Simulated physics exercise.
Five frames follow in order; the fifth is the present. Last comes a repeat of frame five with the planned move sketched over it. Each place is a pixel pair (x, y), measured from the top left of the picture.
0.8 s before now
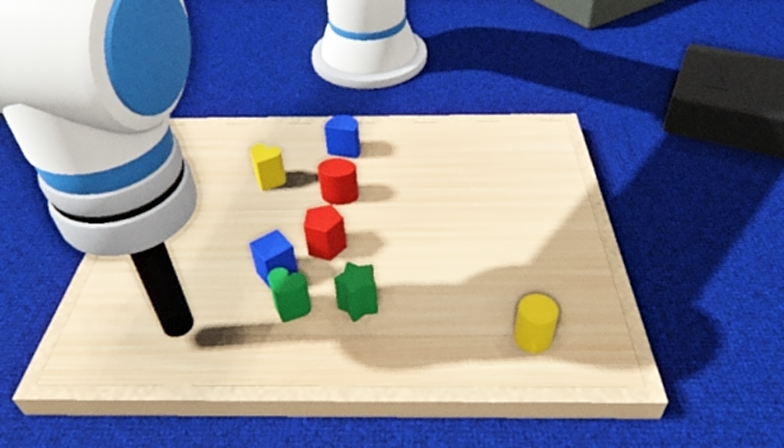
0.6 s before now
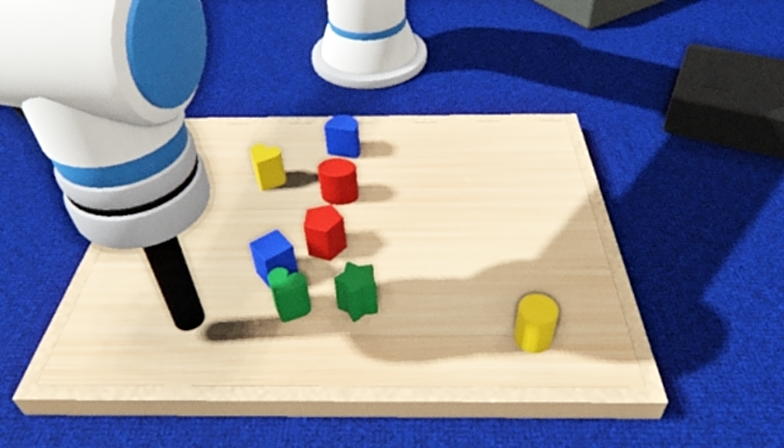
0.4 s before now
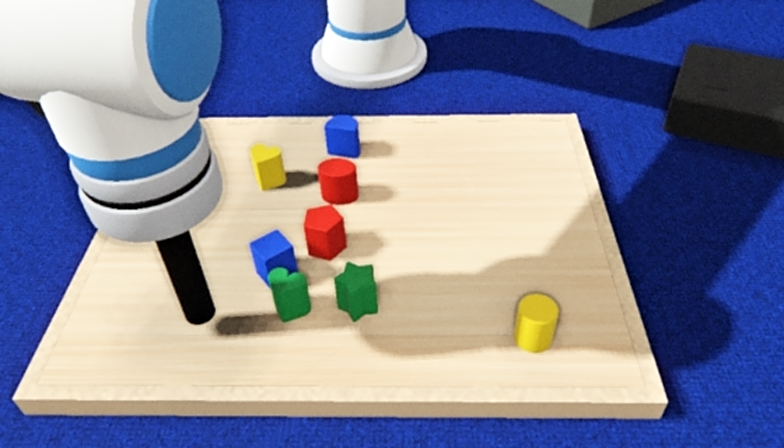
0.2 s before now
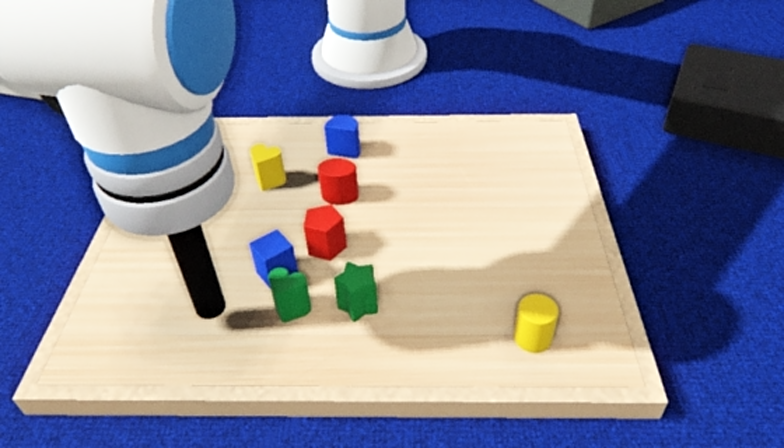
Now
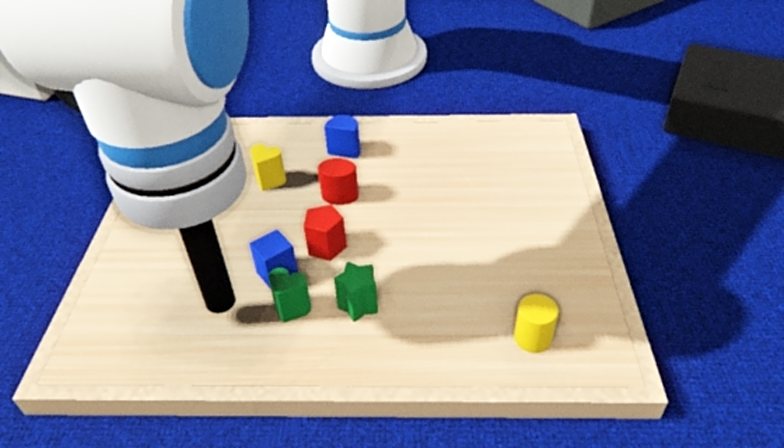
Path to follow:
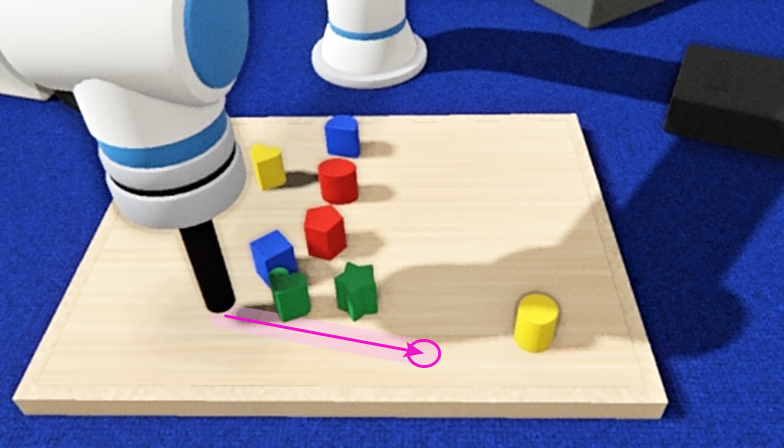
A white and blue robot arm holding a black peg reaches in from the upper left over a pale wooden board on a blue surface, seen from above at an angle. Blue, yellow, red and green blocks cluster left of centre, with a yellow cylinder apart at lower right. The peg slides slightly right and away toward the green blocks, while the blocks and camera stay still.
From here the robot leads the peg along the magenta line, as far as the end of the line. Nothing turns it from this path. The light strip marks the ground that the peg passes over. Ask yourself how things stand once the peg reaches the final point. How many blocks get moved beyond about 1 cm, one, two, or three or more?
My guess is one.
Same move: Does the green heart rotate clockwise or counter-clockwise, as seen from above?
Top view: Counterclockwise.
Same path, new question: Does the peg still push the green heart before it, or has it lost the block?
Final position: To the side or behind.
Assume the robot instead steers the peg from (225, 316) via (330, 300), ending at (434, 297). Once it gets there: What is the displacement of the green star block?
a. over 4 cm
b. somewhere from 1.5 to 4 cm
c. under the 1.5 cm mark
(a)
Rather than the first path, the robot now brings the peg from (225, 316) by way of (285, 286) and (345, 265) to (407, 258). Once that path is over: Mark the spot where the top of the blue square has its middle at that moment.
Its top face will be centred at roughly (288, 228).
Path on the board, in a line from (225, 316) to (424, 353).
The first path, step by step. One third of the way, peg at (287, 315); green heart at (301, 277), turned 45° anticlockwise.
Two thirds of the way, peg at (355, 327); green heart at (306, 278), turned 65° anticlockwise.
At the end, peg at (424, 340); green heart at (306, 278), turned 65° anticlockwise; green star block in place.
